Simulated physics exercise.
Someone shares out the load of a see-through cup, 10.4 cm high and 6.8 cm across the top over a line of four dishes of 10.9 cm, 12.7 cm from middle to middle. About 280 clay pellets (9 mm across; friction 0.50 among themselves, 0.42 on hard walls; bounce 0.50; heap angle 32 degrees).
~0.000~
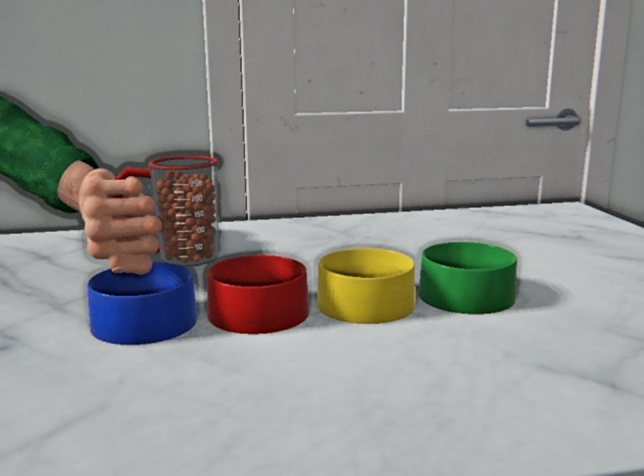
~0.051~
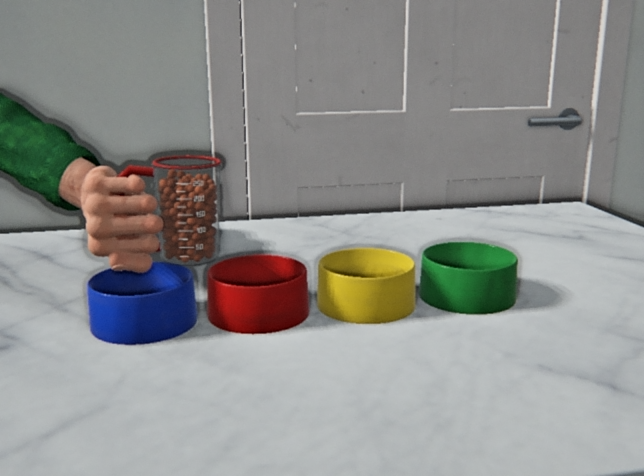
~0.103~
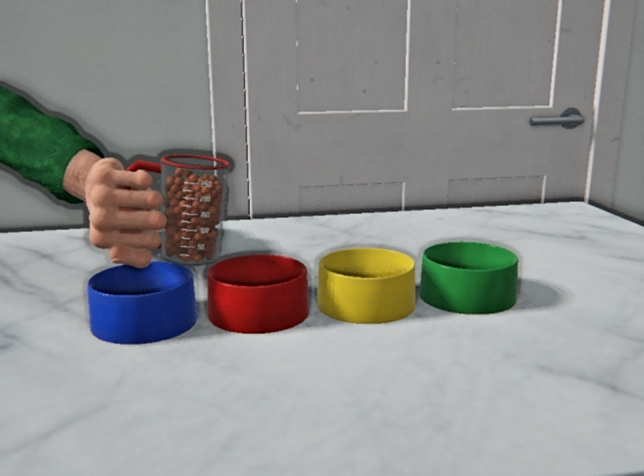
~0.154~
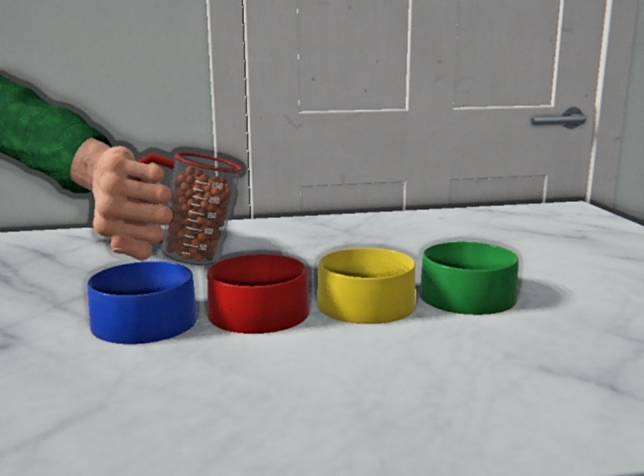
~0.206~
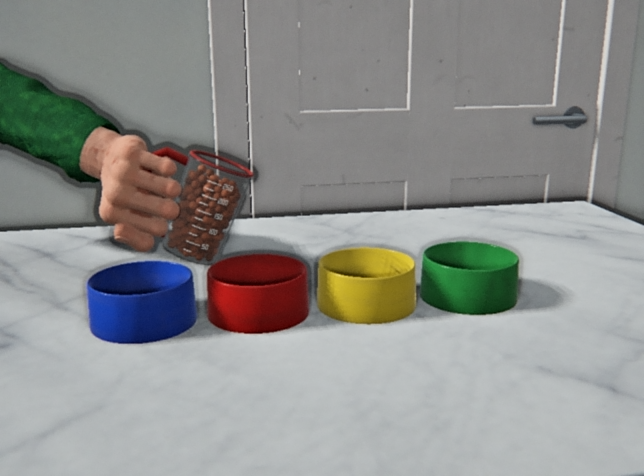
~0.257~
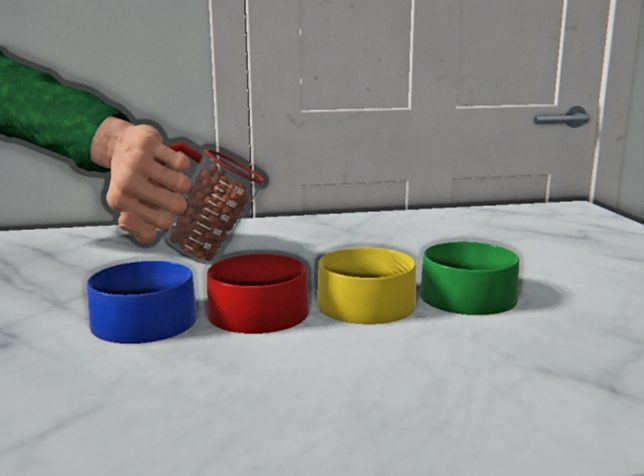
A hand lifts and tilts a clear cup of brown pellets rightward above colored dishes.
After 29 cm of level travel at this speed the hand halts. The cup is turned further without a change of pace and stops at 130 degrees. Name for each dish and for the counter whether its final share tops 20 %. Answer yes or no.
Red dish: No; blue dish: No; green dish: No; yellow dish: Yes; on the counter: No.
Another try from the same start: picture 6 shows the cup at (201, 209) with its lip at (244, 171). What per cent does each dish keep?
Red 0; blue 0; green 0; yellow 100.
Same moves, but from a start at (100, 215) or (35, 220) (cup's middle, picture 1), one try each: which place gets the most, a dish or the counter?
The winner: Red, then red.
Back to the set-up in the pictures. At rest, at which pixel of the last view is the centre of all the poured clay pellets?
At about (372, 286).
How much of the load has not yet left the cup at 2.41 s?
Roughly 0 per cent.
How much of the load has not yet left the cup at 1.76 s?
Roughly 0 per cent.
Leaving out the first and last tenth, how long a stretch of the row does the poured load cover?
Roughly 6 cm.
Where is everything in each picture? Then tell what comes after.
The first frame shows cup at (187, 211), tilt 0 degrees, lip at (217, 161), moved 0.0 cm; middle of the pieces at (189, 220); blue dish at (141, 279); red dish at (257, 271); yellow dish at (366, 263); green dish at (469, 256).
The second frame shows cup at (189, 210), tilt 2 degrees, lip at (219, 162), moved 0.1 cm; middle of the pieces at (191, 220).
The third frame shows cup at (193, 210), tilt 7 degrees, lip at (228, 165), moved 0.6 cm; middle of the pieces at (194, 219).
The fourth frame shows cup at (199, 209), tilt 14 degrees, lip at (240, 169), moved 1.3 cm; middle of the pieces at (199, 219).
The fifth frame shows cup at (206, 209), tilt 22 degrees, lip at (252, 175), moved 2.0 cm; middle of the pieces at (204, 218).
The sixth frame shows cup at (212, 208), tilt 30 degrees, lip at (263, 181), moved 2.7 cm; middle of the pieces at (209, 218); blue dish at (141, 278); red dish at (257, 270); yellow dish at (367, 263); green dish at (471, 256). Its pace works out near 155 degrees a second; the hand travels 14 cm a second.
Then, at 1.16 s, tilt 130 degrees; cup holds 5 %, yellow 95 %.
Then, at 1.76 s, tilt 130 degrees; cup holds 0 %, yellow 100 %.
After 2.41 s, tilt 130 degrees; cup holds 0 %, yellow 100 %.
By 2.7 s all is still; red 0 %, blue 0 %, green 0 %, yellow 100 %, counter 0 %.
